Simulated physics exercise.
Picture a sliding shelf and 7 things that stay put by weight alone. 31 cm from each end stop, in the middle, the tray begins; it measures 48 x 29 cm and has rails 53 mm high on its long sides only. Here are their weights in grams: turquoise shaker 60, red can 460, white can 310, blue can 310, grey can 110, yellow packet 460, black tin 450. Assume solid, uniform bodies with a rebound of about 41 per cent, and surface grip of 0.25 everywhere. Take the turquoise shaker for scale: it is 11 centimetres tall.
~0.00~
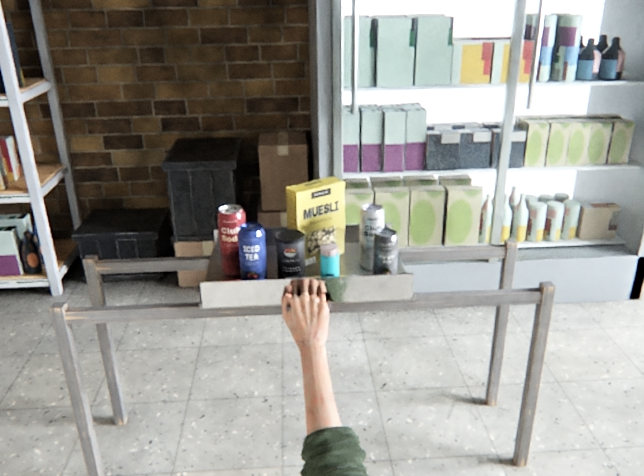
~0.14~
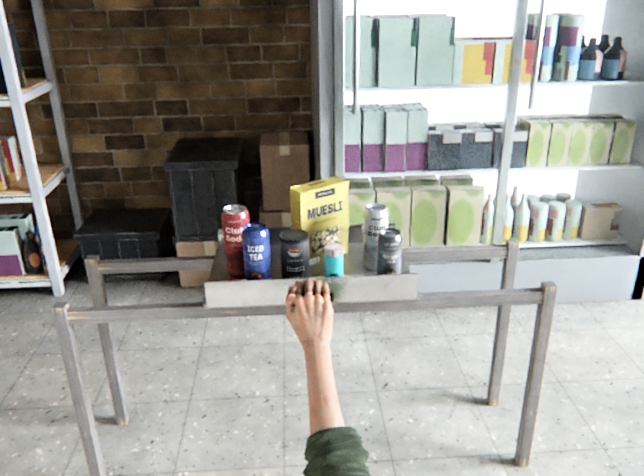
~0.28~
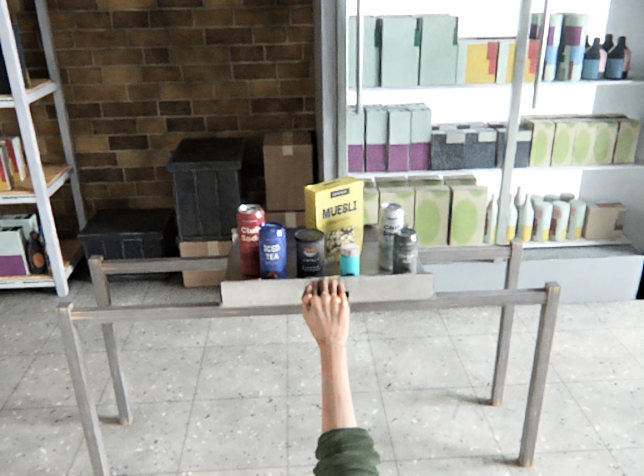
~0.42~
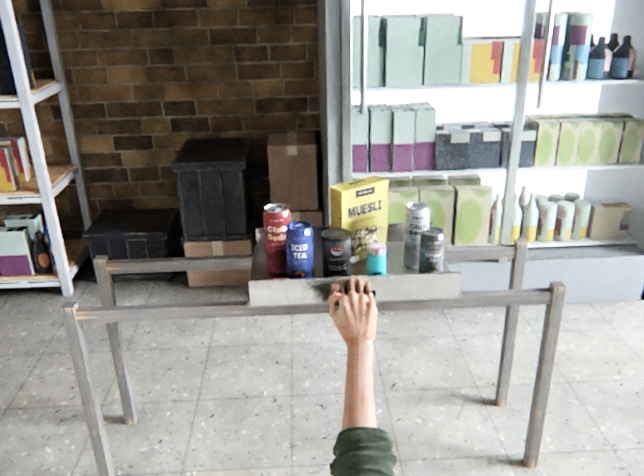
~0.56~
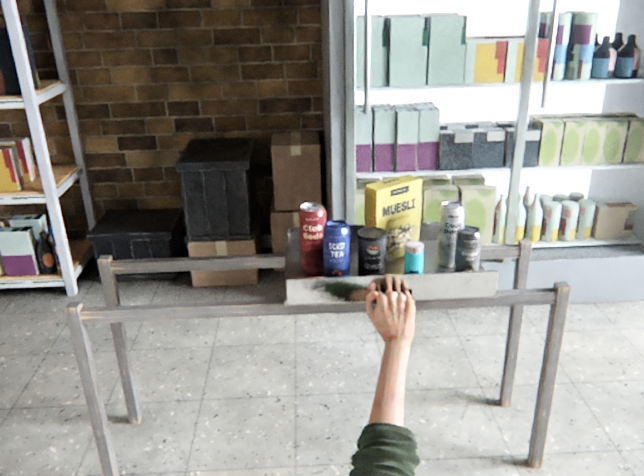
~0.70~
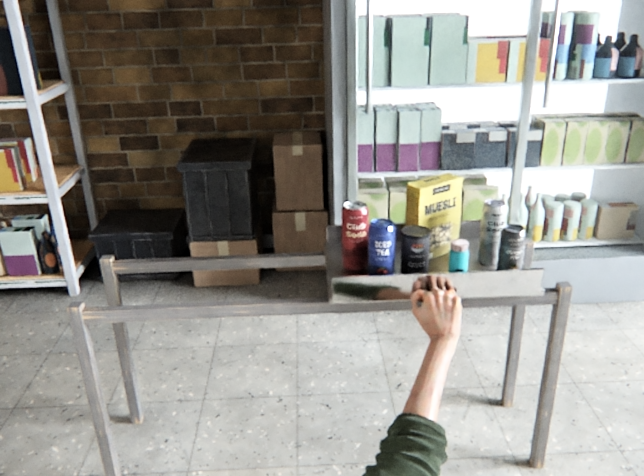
To begin with, a hand grips the near edge of a tray holding cans, a yellow muesli packet, a black tin and a turquoise shaker, set across two rails. The hand slides the tray slightly right, then moves it farther right in growing shifts, the items staying upright and riding along.
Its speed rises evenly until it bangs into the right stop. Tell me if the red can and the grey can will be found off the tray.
The red can never quits the tray; the grey can quits the tray.
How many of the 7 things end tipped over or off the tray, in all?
It adds up to 2.
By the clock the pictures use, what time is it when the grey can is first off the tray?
Answer: Near 0.9 s.
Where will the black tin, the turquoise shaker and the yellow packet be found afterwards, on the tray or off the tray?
Well, the black tin does not come off, the turquoise shaker does not come off, and the yellow packet does not come off.
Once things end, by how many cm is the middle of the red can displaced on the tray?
It ends about 13 centimetres from where it started.
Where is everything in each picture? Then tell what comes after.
In the first frame, tray midway; red can (233, 241); grey can (385, 257).
In the second frame, tray moved 1 cm right; blue can (257, 259); yellow packet (320, 221).
In the third frame, tray moved 3 cm right; black tin (310, 257); turquoise shaker (350, 269).
In the fourth frame, tray moved 9 cm right; white can (416, 236); blue can (300, 258).
In the fifth frame, tray moved 16 cm right; yellow packet (392, 219); black tin (372, 255).
In the sixth frame, tray moved 26 cm right; red can (355, 237); grey can (511, 253).
After 0.80 s, tray moved 31 cm right; grey can slid 3 cm near (544, 251); red can slid 3 cm near (388, 236); blue can slid 3 cm.
After 1.00 s, tray moved 31 cm right; white can and grey can now off the tray; red can slid 12 cm near (425, 234); turquoise shaker slid 13 cm.
After 1.10 s, tray moved 31 cm right; red can slid 13 cm near (428, 234); turquoise shaker slid 13 cm; blue can slid 13 cm.
After 1.30 s, tray moved 31 cm right; red can slid 13 cm near (428, 234); black tin slid 13 cm; turquoise shaker slid 13 cm.
At rest (1.5 s), off the tray, white can and grey can; not toppled but over 5 cm from the start, turquoise shaker, red can, blue can, yellow packet and black tin. In the last view, red can near (428, 234).
